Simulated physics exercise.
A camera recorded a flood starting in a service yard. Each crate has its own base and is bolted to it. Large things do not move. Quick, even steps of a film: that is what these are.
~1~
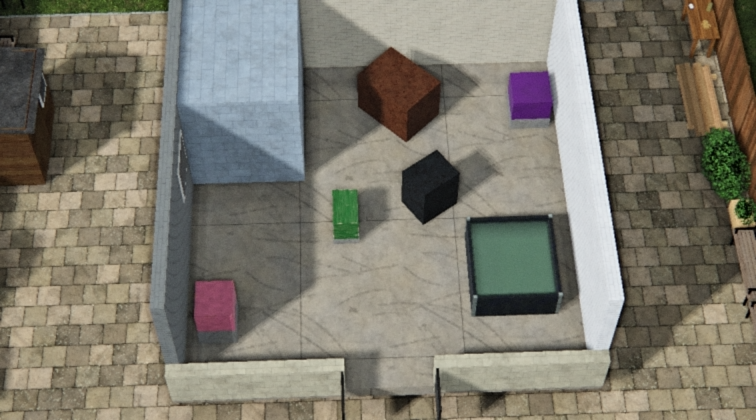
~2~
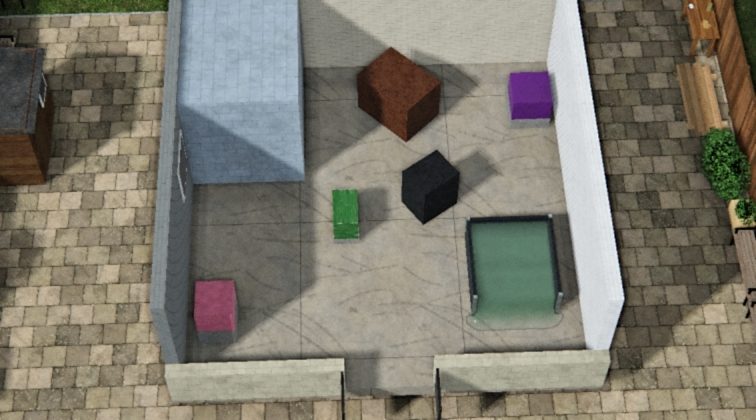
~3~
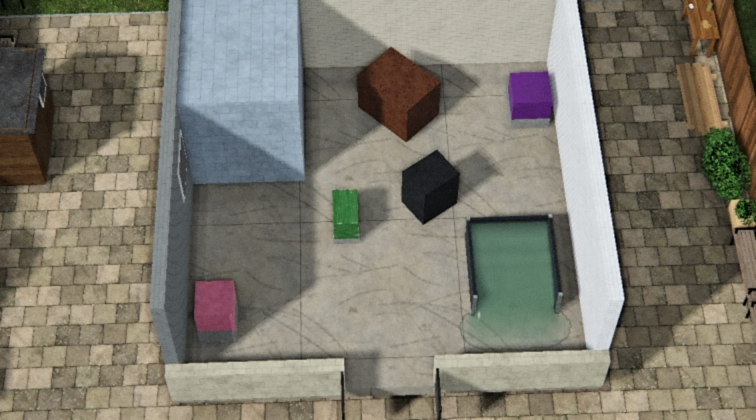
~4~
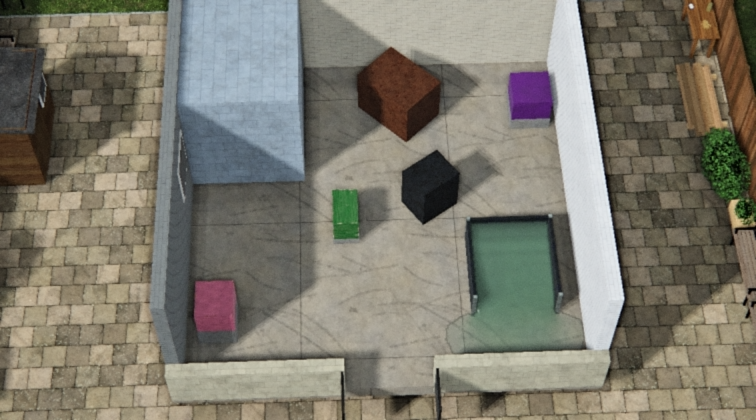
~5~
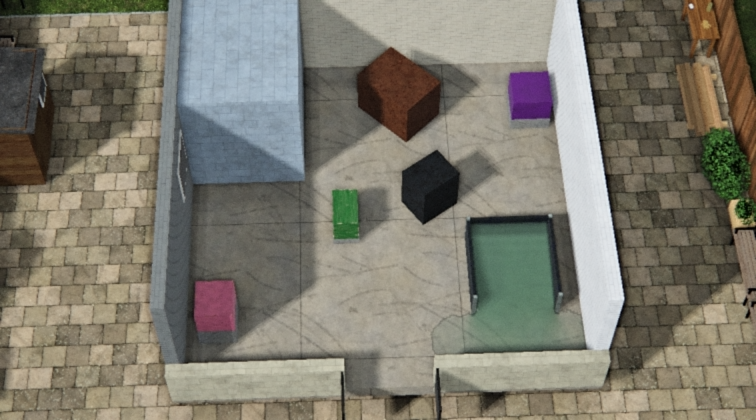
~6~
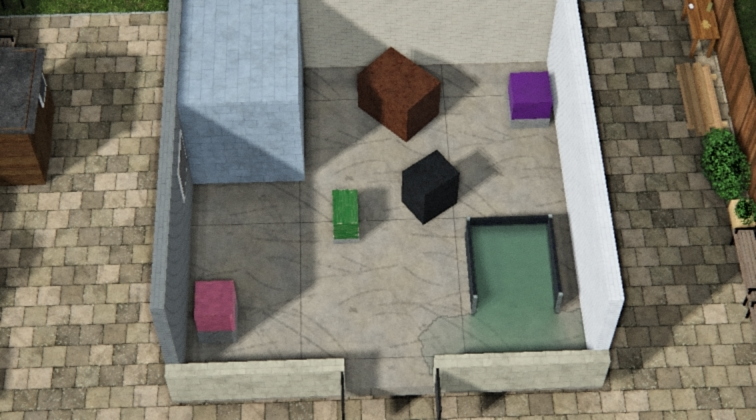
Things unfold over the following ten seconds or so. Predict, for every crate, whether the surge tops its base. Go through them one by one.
Result: The purple crate will be out of the water's reach, the green crate will be out of the water's reach, the pink crate will be out of the water's reach.
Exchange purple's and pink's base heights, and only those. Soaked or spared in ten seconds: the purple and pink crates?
Purple crate is not reached, pink crate is not reached.
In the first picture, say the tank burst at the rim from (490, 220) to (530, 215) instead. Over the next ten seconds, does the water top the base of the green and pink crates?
The green crate is not reached, the pink crate is not reached.
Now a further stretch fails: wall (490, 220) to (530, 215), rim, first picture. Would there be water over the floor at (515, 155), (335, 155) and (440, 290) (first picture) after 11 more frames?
Point one: Reached. Point two: Not reached. Point three: Not reached.
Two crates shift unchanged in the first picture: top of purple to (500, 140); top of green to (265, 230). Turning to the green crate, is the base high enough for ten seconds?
I'd say the green crate is missed.
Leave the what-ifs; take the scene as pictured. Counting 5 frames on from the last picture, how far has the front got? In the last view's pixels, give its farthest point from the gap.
About at (374, 376).
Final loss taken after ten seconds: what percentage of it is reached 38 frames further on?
Something close to 75 percent by that point.
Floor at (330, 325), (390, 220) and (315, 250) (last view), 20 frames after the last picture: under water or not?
Result by point, in sequence: Waterlogged, then unwetted, then waterlogged.
A moment on, water covers 10 % of the floor; the purple crate not reached, the green crate not reached, the pink crate not reached.
Next, water covers 20 % of the floor; the purple crate not reached, the green crate not reached, the pink crate not reached.
Then, water covers 45 % of the floor; the purple crate water round its plinth, the green crate water round its plinth, the pink crate water round its plinth.
Later, water covers 65 % of the floor; the purple crate water round its plinth, the green crate water round its plinth, the pink crate water round its plinth.
In the end, water covers 85 % of the floor; the purple crate stayed above the water, the green crate stayed above the water, the pink crate stayed above the water.
